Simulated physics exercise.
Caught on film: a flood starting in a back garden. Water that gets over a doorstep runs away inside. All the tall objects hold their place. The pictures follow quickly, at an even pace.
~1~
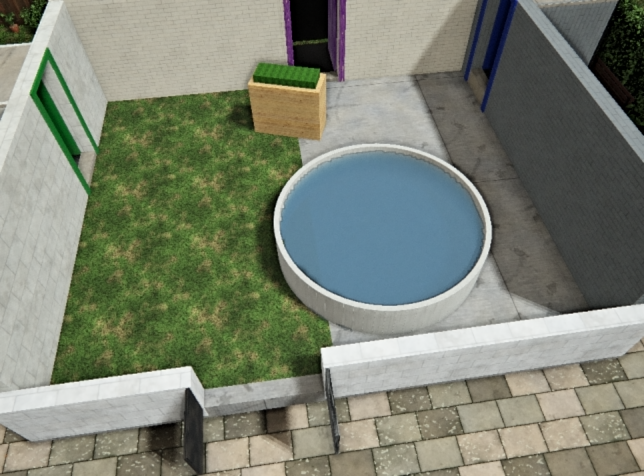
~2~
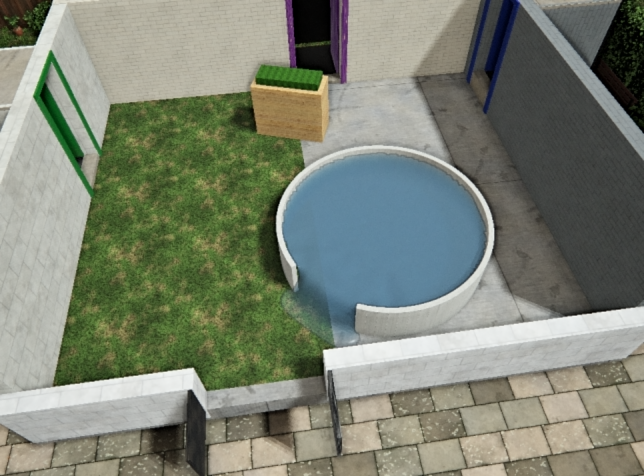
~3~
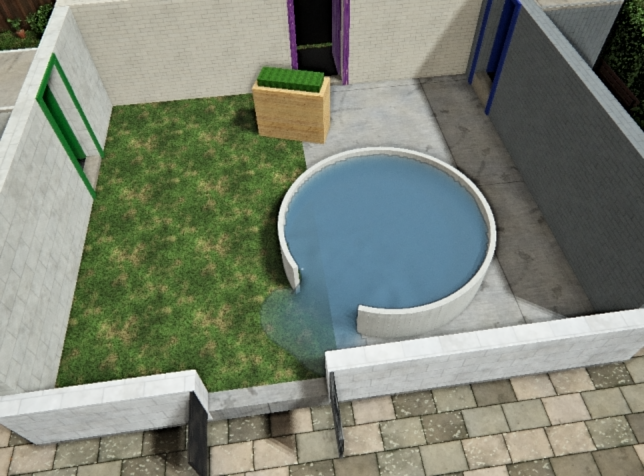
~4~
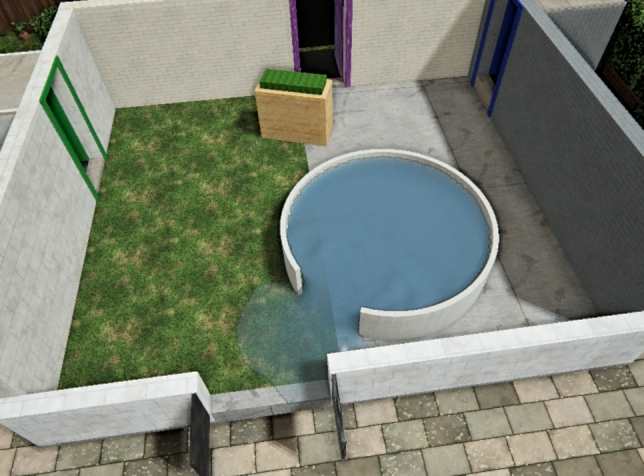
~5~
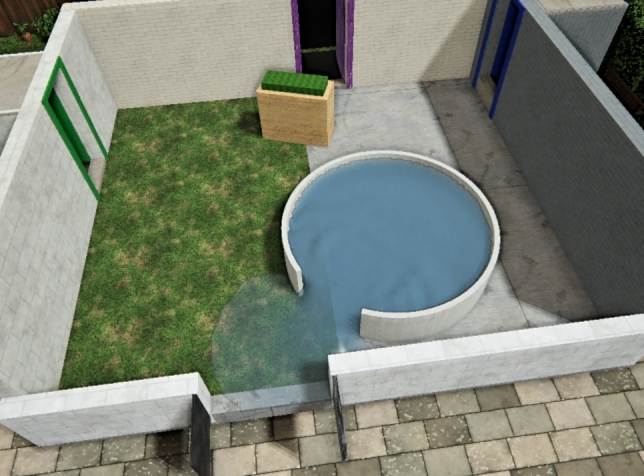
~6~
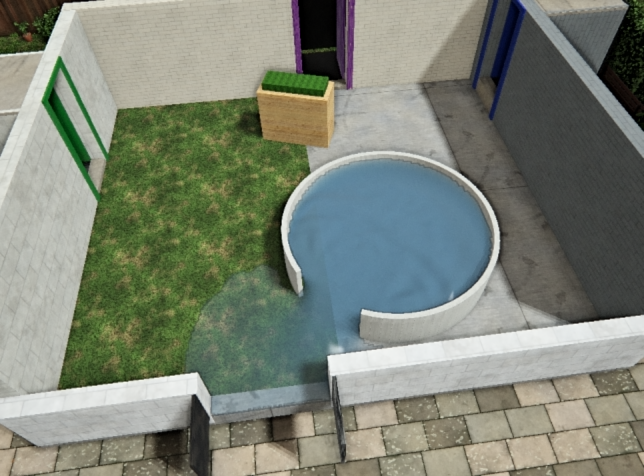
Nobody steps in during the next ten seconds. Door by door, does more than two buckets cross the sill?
The green door admits no more than that; the purple door admits no more than that; the blue door admits no more than that.
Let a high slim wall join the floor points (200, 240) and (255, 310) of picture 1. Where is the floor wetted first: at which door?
That is the green door.
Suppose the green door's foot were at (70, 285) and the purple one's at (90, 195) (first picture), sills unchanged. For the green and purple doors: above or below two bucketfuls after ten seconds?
Then: The green one keeps below it, the purple one is under.
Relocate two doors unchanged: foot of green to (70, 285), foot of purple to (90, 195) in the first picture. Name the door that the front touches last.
I say the door marked blue.
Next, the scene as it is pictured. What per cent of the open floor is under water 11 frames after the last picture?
Close to 20 %.
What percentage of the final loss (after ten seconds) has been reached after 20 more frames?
I make it 50 per cent.
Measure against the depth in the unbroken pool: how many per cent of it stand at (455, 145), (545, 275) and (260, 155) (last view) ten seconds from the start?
About 2, 6 and 8 per cent.
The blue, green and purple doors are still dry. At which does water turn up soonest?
That is the green door.
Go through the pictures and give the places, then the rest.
The first picture shows the pool at (381, 219) is whole and still.
In the second picture, the front is at (354, 340), out from the gap at (322, 305).
In the third picture, the front is at a hidden place, out from the gap at (324, 309).
In the fourth picture, the front is at a hidden place, out from the gap at (327, 311).
In the fifth picture, water pours out at (327, 312) and has run to a hidden place.
In the sixth picture, the front is at a hidden place, out from the gap at (327, 312).
A moment on, water covers 15 % of the floor; the green door not reached, the purple door not reached, the blue door not reached.
Next, water covers 20 % of the floor; the green door not reached, the purple door not reached, the blue door not reached.
Then, water covers 30 % of the floor; the green door not reached, the purple door not reached, the blue door not reached.
Later, water covers 50 % of the floor; the green door wet at the sill, nothing in, the purple door not reached, the blue door not reached.
In the end, water covers 75 % of the floor; the green door wet at the sill, nothing in, the purple door not reached, the blue door wet at the sill, nothing in.
